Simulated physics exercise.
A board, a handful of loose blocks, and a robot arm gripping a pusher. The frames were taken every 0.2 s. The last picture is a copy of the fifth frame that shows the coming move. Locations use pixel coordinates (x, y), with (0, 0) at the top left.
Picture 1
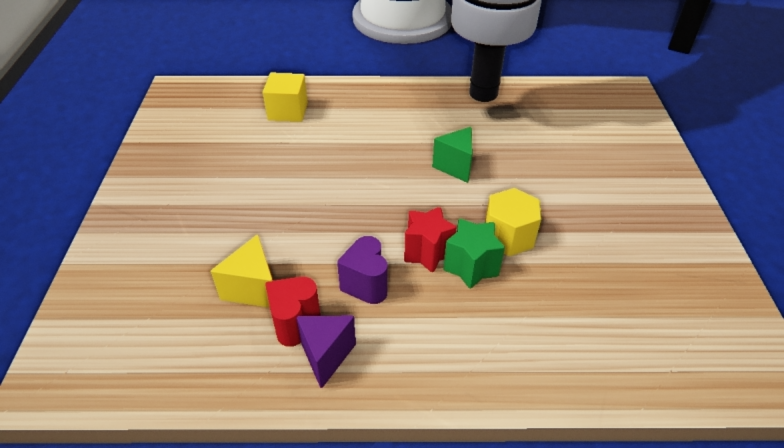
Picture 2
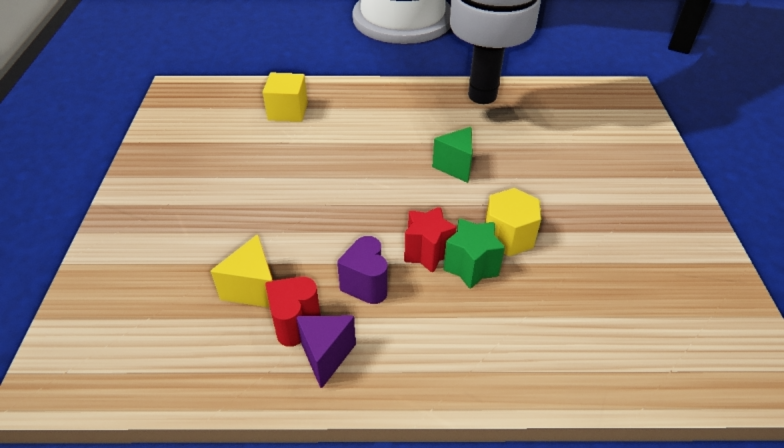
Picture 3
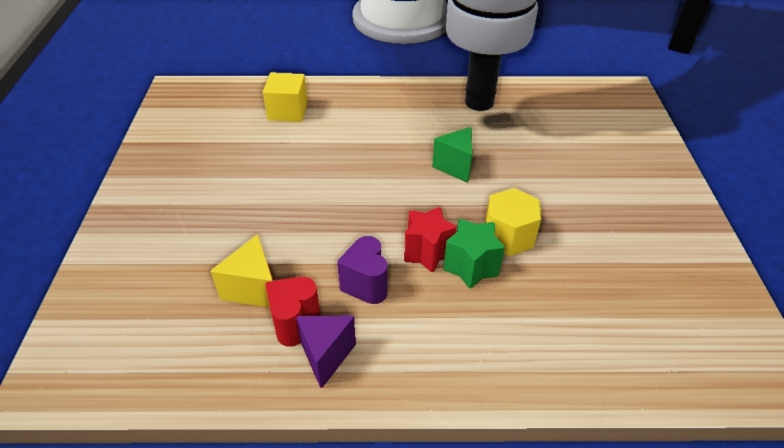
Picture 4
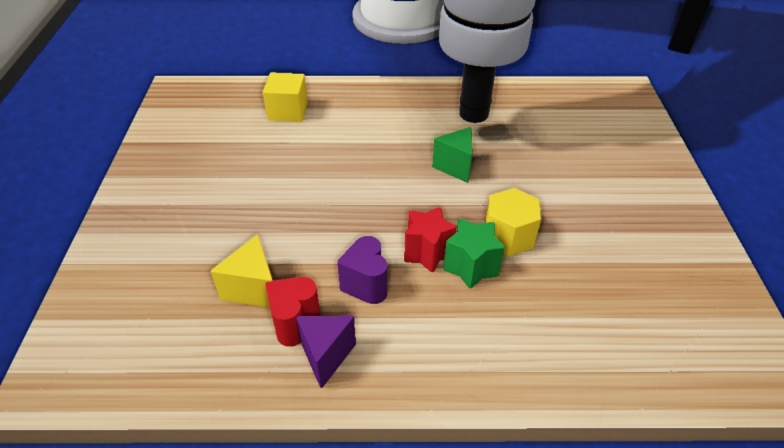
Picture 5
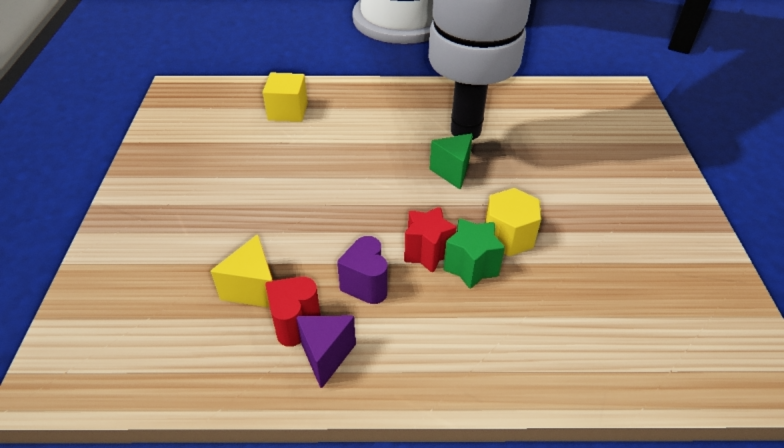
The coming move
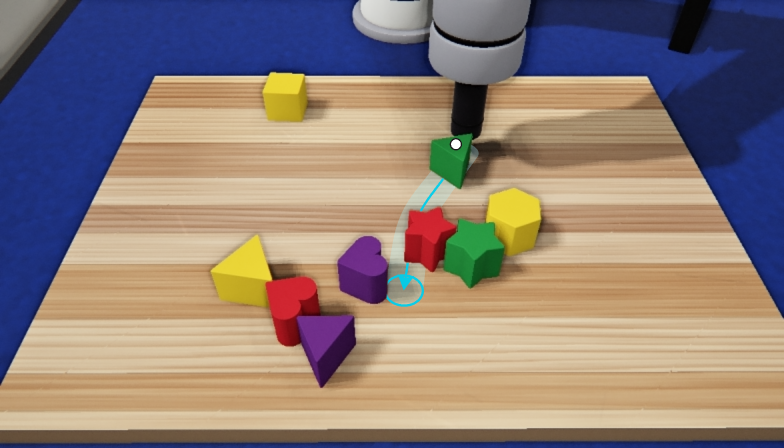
The robot arm moves its black pusher toward the viewer and slightly nudges the green triangular block.
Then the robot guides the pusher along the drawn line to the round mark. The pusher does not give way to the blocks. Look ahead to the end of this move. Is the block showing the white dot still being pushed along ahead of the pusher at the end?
Yes
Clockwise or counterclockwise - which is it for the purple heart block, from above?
That block twists clockwise.
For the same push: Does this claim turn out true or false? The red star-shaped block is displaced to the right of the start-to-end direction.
That is false.
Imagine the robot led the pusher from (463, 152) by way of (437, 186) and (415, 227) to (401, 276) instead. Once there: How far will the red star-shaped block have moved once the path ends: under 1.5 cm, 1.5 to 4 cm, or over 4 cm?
The answer is over 4 cm.
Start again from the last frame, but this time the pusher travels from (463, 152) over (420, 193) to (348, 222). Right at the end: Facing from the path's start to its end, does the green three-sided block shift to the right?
That would be a no.
Drawn move, from (463, 152) over (436, 189) and (412, 234) to (404, 290); the dot is on the green three-sided block.
What follows on the original path. One third of the way, pusher at (437, 169); green three-sided block at (432, 180), turned 20° clockwise.
Two thirds of the way, pusher at (413, 214); red star-shaped block at (430, 252), turned 60° anticlockwise; green three-sided block at (401, 227), turned 40° clockwise.
At the end, pusher at (405, 270); purple three-sided block still; purple heart block at (350, 268), turned 25° clockwise; red star-shaped block at (444, 287), turned 150° anticlockwise; green three-sided block at (382, 284), turned 60° clockwise; green star-shaped block still.
